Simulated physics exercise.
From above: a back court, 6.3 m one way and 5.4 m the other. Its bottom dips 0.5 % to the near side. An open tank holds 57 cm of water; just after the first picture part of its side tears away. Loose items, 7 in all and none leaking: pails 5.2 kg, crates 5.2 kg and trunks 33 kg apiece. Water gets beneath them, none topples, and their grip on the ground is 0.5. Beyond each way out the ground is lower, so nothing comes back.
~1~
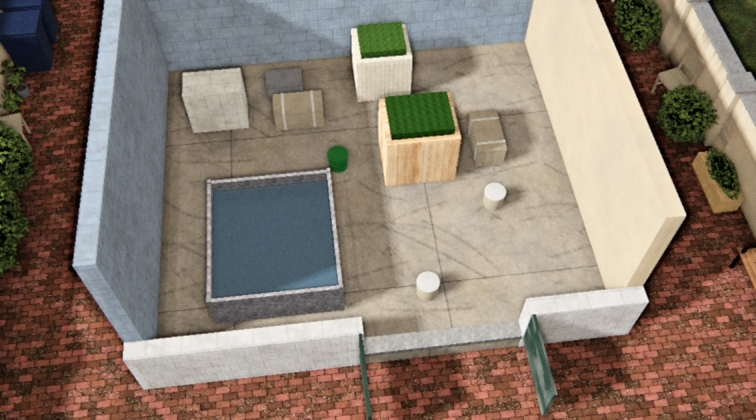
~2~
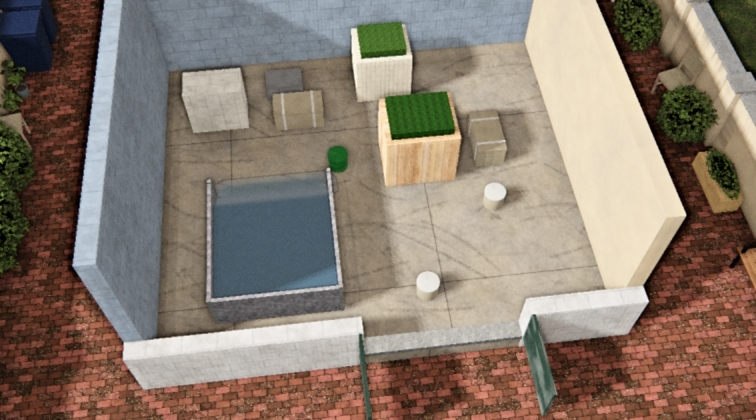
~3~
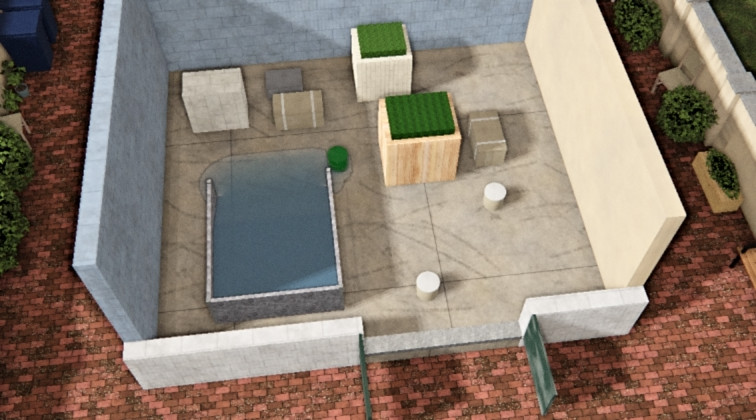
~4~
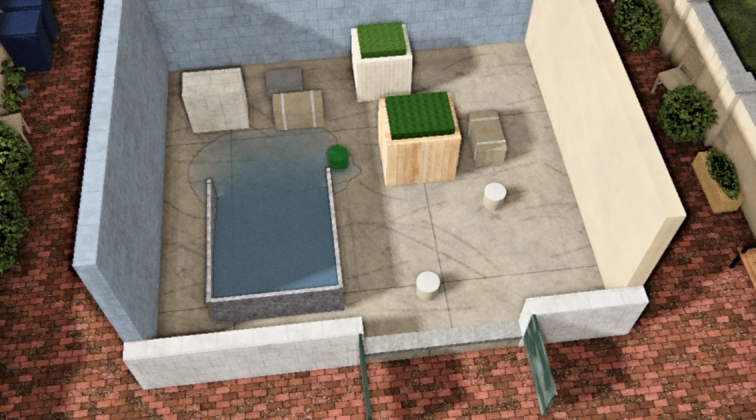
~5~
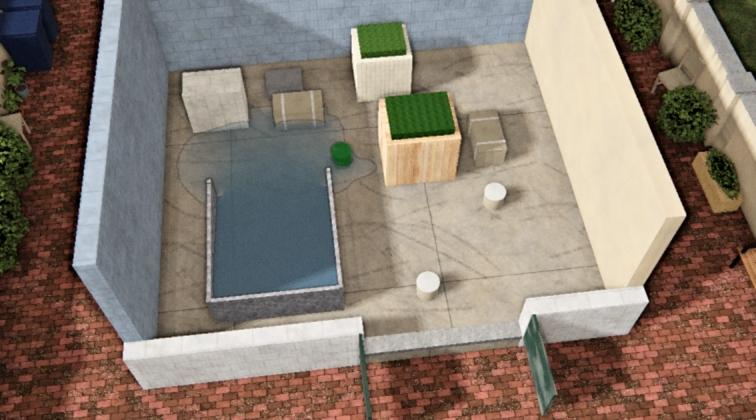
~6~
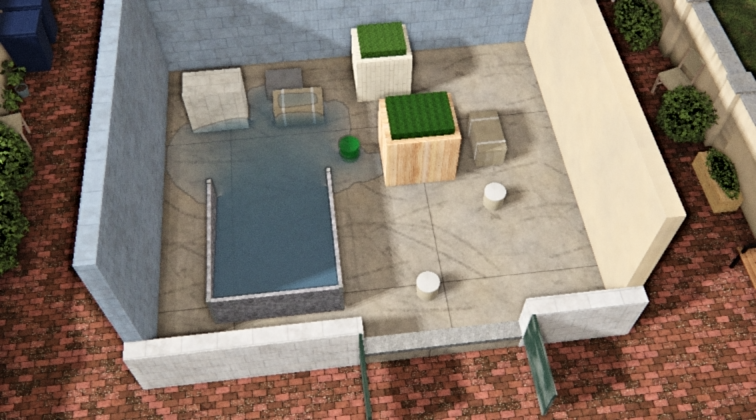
A walled court paved in stone, ringed by red brick and green bushes, is seen from above by a still camera. A rectangular tank of blue water sits at left, with a pale block, tan crates, two grass-topped boxes, white stubs and a green pail around it. The tank's far side disappears, water spreads across the paving around the crates, and the pail shifts slightly right and away.
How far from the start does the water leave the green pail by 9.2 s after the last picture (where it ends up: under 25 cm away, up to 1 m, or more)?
The green pail travels far.
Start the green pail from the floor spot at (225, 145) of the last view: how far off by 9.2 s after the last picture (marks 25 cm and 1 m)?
It travels far.
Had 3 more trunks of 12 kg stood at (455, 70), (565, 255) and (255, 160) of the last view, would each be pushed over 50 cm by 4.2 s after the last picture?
In that order: Over, short of it, past it.
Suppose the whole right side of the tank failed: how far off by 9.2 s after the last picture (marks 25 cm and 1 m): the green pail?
Then the green pail holds its place.
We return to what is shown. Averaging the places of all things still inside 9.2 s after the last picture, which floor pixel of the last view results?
Near (438, 161).
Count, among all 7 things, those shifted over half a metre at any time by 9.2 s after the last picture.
I count 4.
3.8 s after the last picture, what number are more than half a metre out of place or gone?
3 of them.
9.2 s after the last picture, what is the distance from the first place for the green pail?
About 350 cm.
Then, 1.2 s after the last picture the green pail is near (394, 99), 1.4 m from its start, aground; 0 of 7 are out; 2 afloat.
Then, 3.8 s after the last picture the green pail is near (497, 89), 2.9 m from its start, aground; 0 of 7 are out; 3 afloat.
Then, 6.2 s after the last picture the green pail is near (539, 87), 3.6 m from its start, afloat; 0 of 7 are out; 3 afloat.
Then, 9.2 s after the last picture the green pail is near (555, 171), 3.4 m from its start, aground; 0 of 7 are out; 2 afloat.
